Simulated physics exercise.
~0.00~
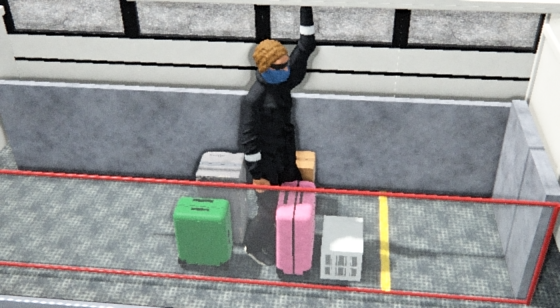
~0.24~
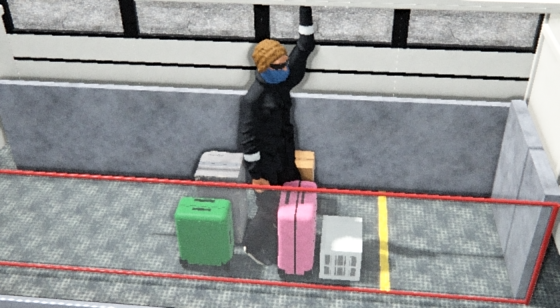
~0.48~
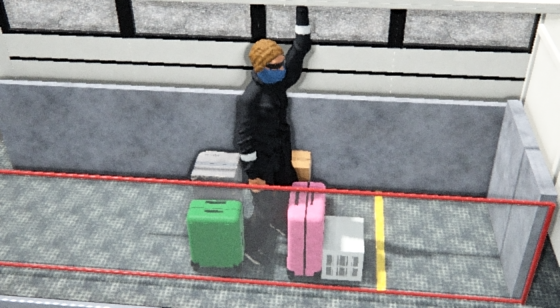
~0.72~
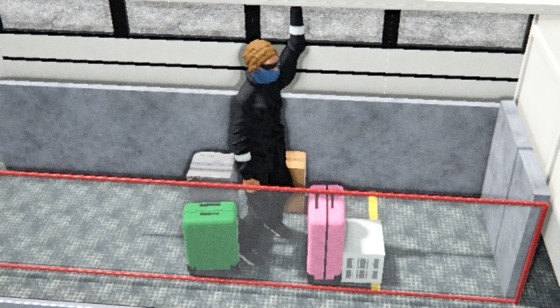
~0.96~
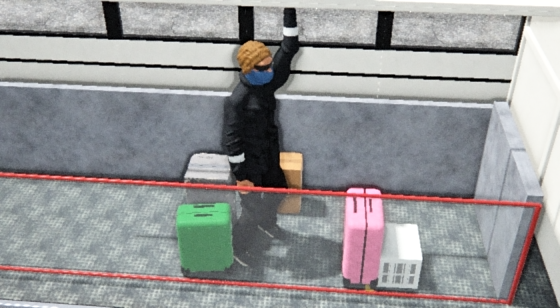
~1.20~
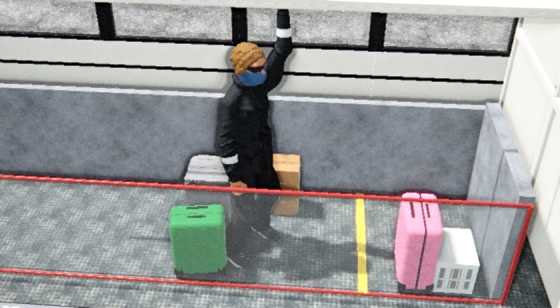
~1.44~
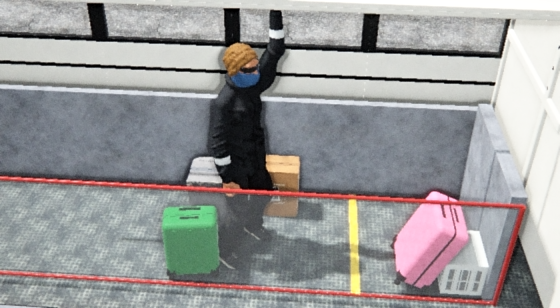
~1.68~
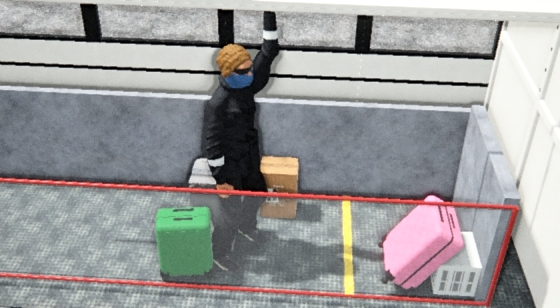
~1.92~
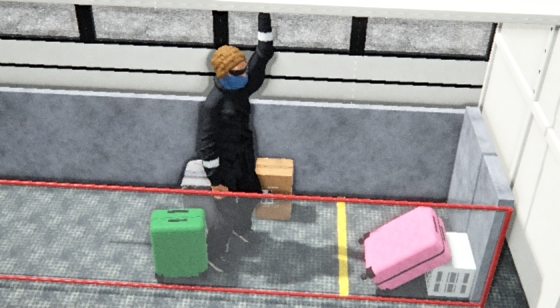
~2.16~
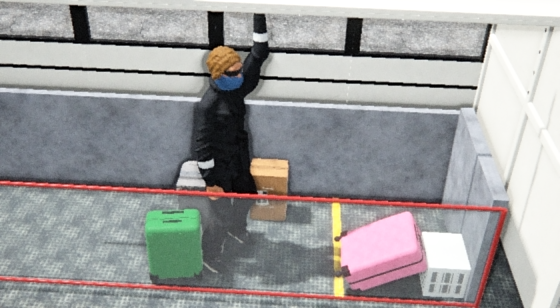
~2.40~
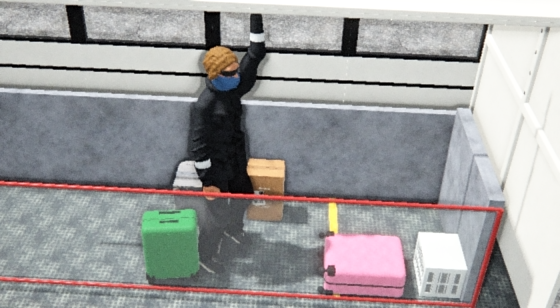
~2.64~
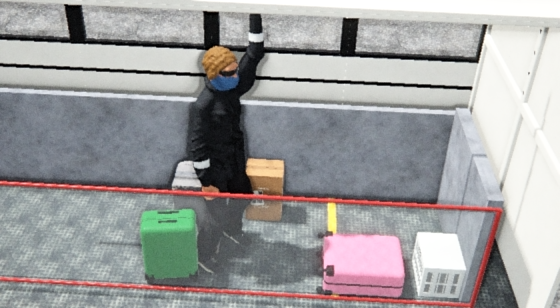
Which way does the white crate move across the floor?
The white crate moves to the right, crossing the yellow line and ending up near the wall on that side.
The video shows a masked figure standing with one arm raised among luggage as a pink suitcase and a white crate slide right across a yellow line; the suitcase then tips left onto its side, while the green suitcase remains upright short of the line.
